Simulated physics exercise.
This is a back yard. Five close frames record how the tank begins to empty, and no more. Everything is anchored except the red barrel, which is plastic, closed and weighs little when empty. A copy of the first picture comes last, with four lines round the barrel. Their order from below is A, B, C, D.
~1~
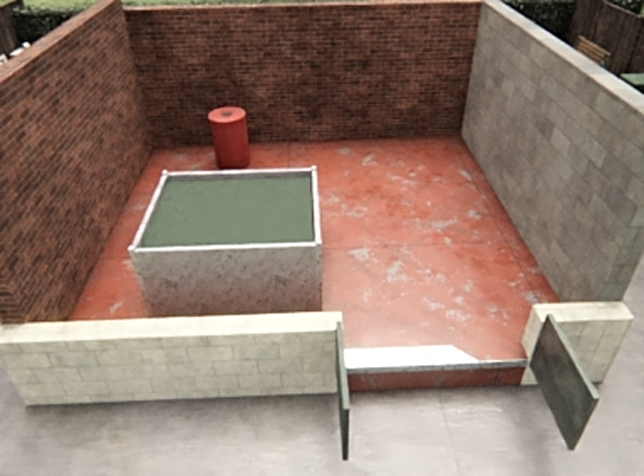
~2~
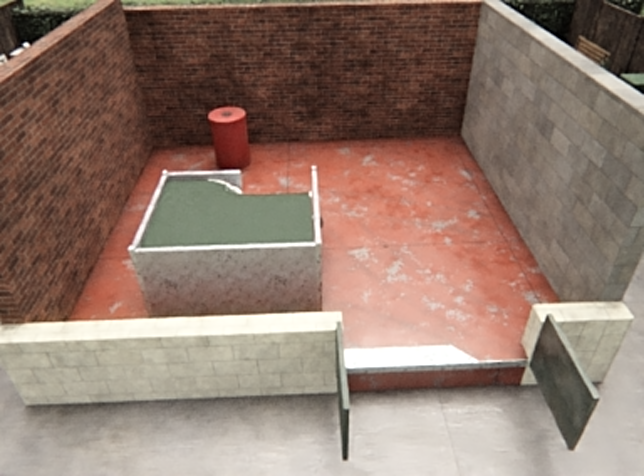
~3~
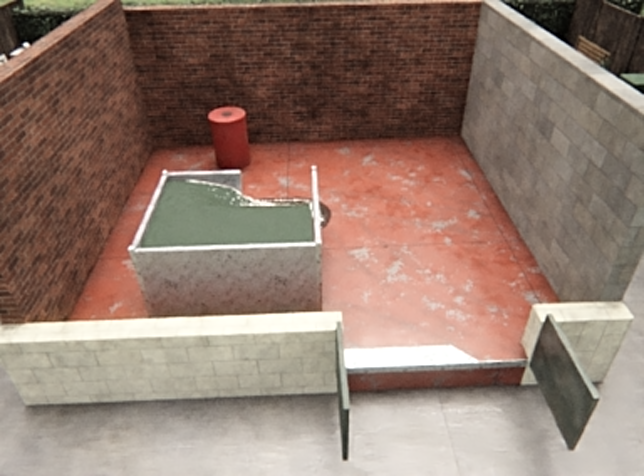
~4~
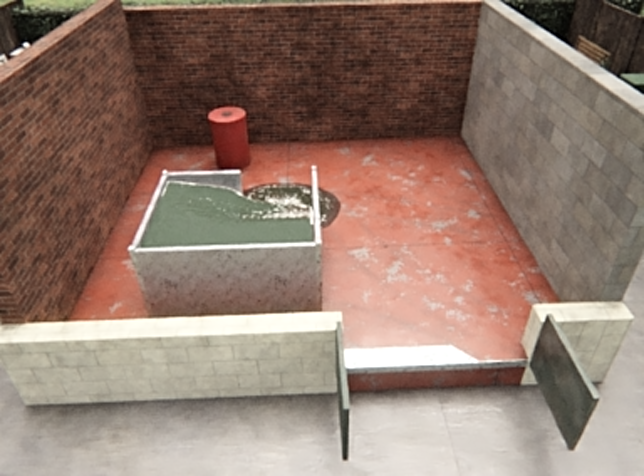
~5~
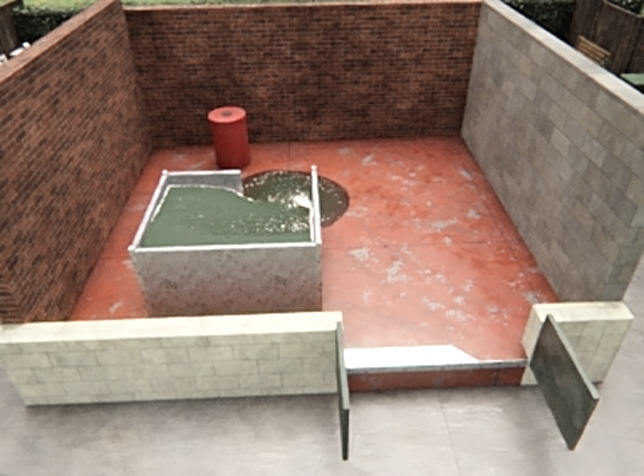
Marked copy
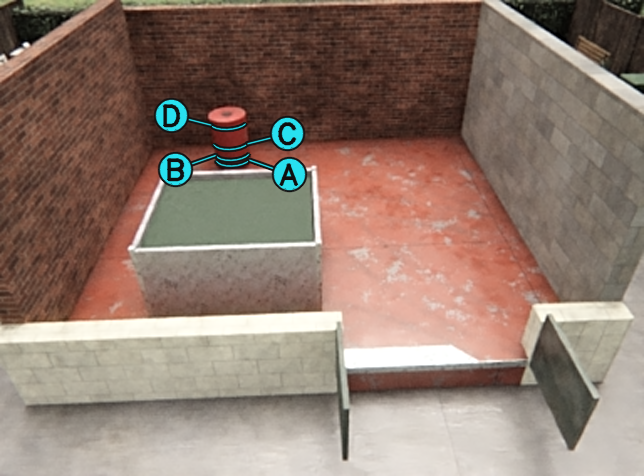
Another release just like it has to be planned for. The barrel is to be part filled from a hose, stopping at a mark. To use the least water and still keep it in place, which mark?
C will do.
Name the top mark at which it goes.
Here it is mark B.
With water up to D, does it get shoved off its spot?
No, that is safe.
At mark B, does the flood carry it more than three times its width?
No.
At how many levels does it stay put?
Two of the four.
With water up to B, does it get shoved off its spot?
Yes.
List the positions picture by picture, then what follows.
In the first frame, lid of the red barrel at (227, 114); tank full, its middle at (235, 211); open gate at (437, 312).
In the second frame, water covers 2 % of the ground, mostly out of sight from here.
In the third frame, water covers 4 % of the ground, mostly out of sight from here.
In the fourth frame, water covers 7 % of the ground, mostly out of sight from here.
In the fifth frame, lid of the red barrel at (227, 114); water covers 10 % of the ground, mostly out of sight from here.
On the marked copy, A at (231, 166); B at (231, 160); C at (229, 149); D at (226, 129); from the bottom up A, B, C, D.
If A is chosen, it is pushed about 3 times its own width away.
If B is chosen, it is pushed about twice its own width away.
If C is chosen, it does not move.
If D is chosen, it does not move.
